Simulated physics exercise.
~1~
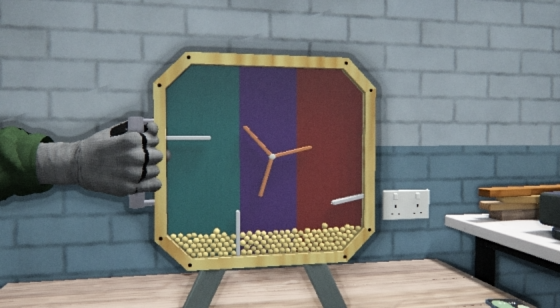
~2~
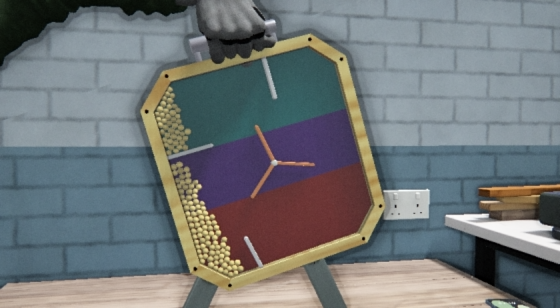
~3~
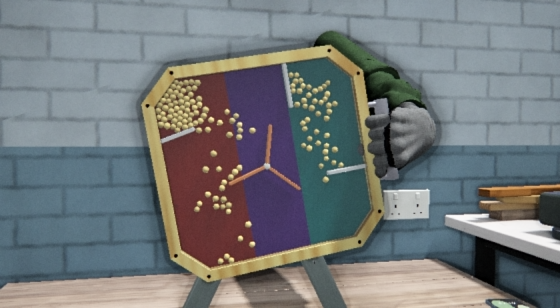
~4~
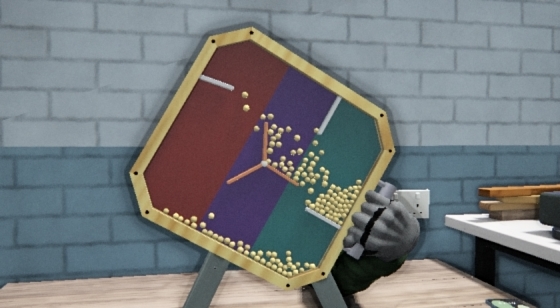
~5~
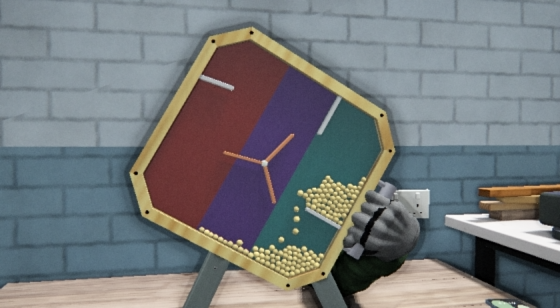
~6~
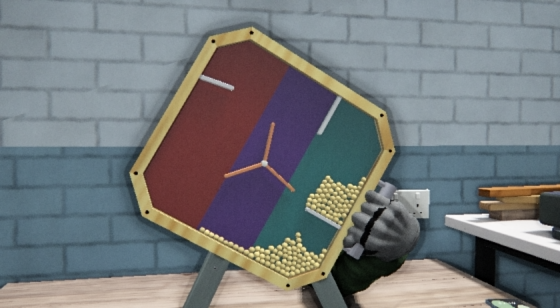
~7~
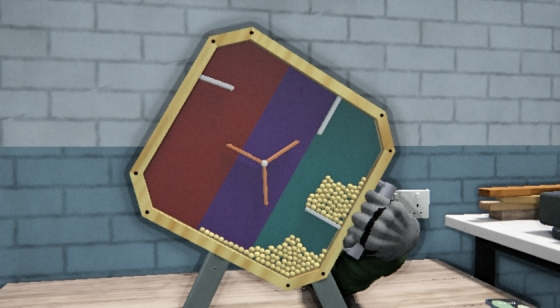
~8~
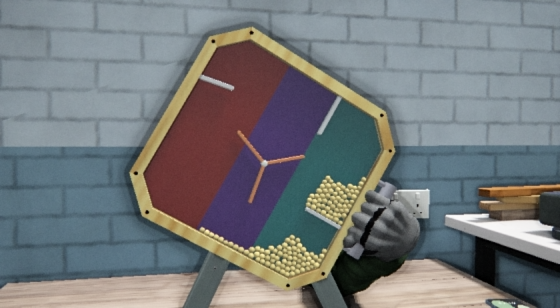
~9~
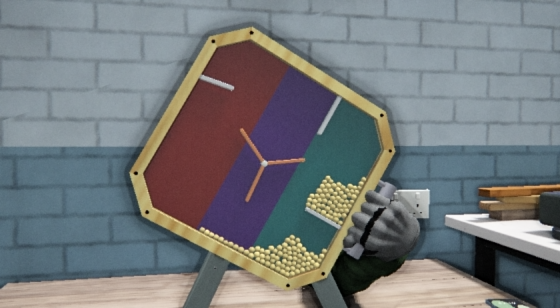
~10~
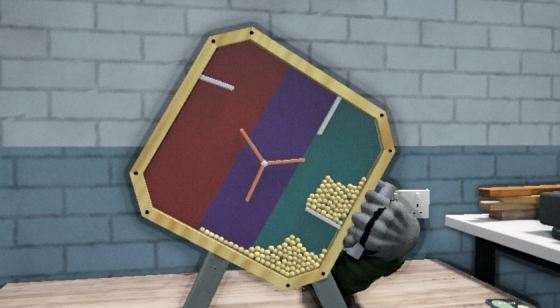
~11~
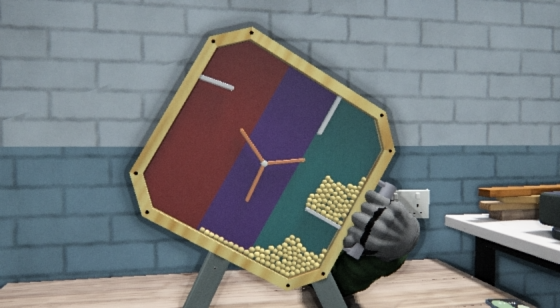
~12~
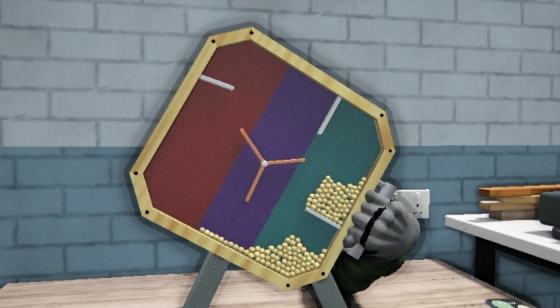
An octagonal case of pale beans, turned clockwise by a gloved hand, spilling them past a spinner until most settle in turquoise.
